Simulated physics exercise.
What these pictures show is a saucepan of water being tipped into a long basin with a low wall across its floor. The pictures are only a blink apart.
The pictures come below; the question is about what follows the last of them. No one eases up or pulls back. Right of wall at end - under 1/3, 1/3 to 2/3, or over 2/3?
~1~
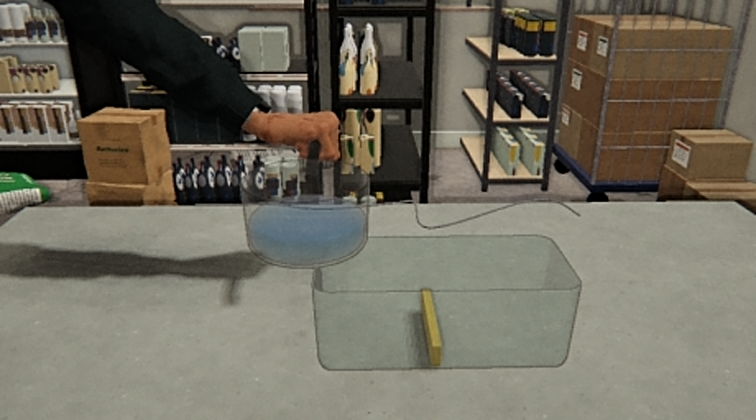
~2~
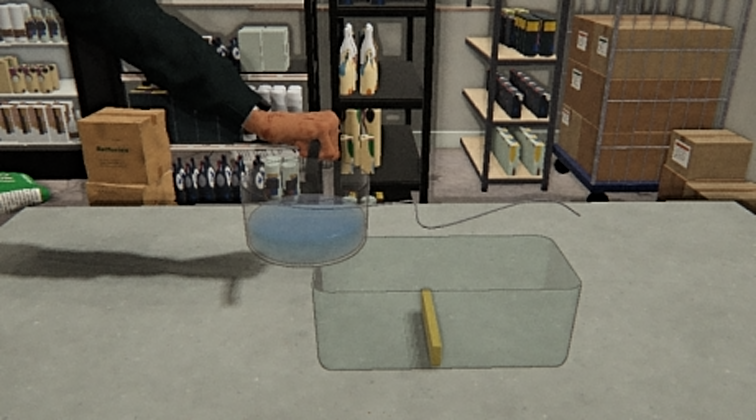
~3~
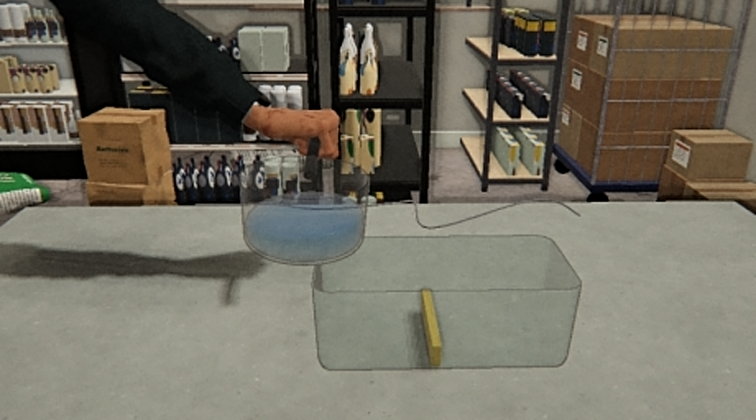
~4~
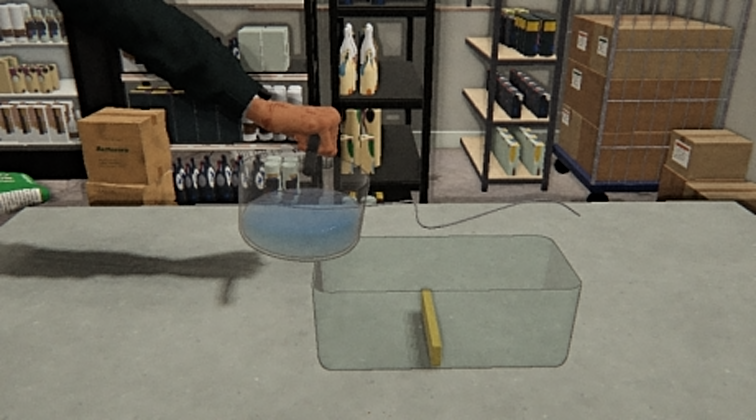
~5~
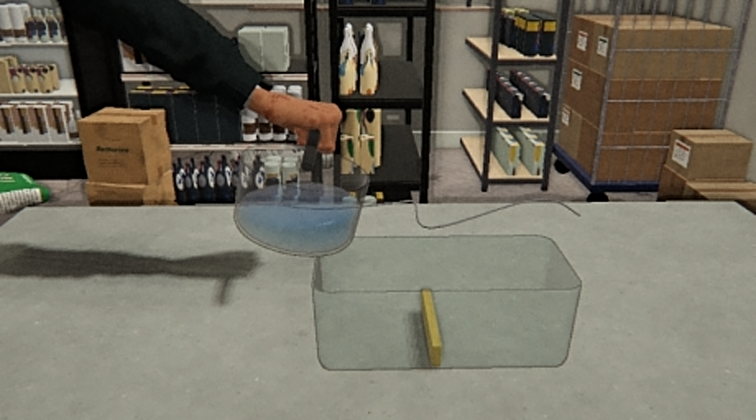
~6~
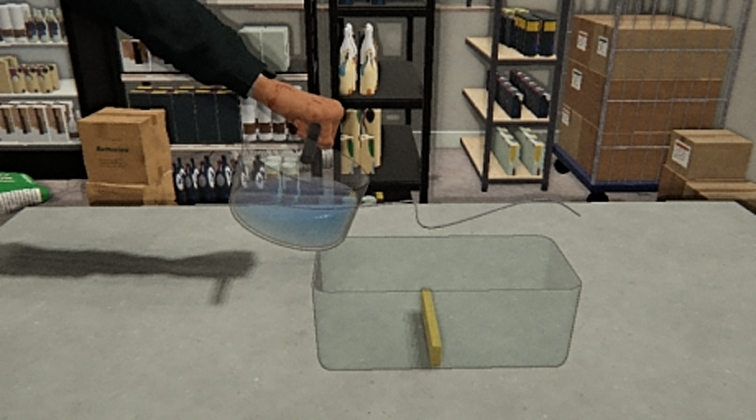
The right of the wall is going to hold beyond two thirds.
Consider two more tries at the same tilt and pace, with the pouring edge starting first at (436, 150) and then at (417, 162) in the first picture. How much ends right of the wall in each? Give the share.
It comes to about 85 %, followed by about 90 %.
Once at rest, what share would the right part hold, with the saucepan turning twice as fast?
Some 70 per cent.
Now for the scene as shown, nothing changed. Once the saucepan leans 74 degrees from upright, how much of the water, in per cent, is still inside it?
Roughly 65 in a hundred.
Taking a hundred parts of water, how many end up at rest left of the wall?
15 % or thereabouts.
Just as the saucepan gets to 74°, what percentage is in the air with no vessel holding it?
Something like 25 per cent of it.
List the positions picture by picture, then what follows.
In the first frame, it leans 0°; its right rim is at (369, 180); the water meets the walls at (249, 215) and (366, 214); the long basin's rim runs from (316, 264) to (566, 261); the wall's top is at (431, 317).
In the second frame, it leans 1°; its right rim is at (369, 180); the water meets the walls at (249, 214) and (366, 212).
In the third frame, it leans 3°; its right rim is at (369, 180); the water meets the walls at (247, 212) and (364, 210).
In the fourth frame, it leans 7°; its right rim is at (368, 180); the water meets the walls at (243, 208) and (362, 206).
In the fifth frame, it leans 13°; its right rim is at (368, 180); the water meets the walls at (239, 200) and (360, 202).
In the sixth frame, it leans 20°; its right rim is at (368, 180); the water meets the walls at (234, 192) and (357, 195).
A moment on, the saucepan is tipped part way and 67 per cent is still to pour, 5 is left of the wall and 0 right of it.
Next, the saucepan is tipped right over and 10 per cent is still to pour, 9 is left of the wall and 64 right of it.
Then the saucepan is tipped right over and 0 per cent is still to pour, 11 is left of the wall and 88 right of it.
Later the saucepan is tipped right over and 0 per cent is still to pour, 15 is left of the wall and 85 right of it.
Finally, 15 per cent lies left of the wall, 85 right of it and 1 outside.
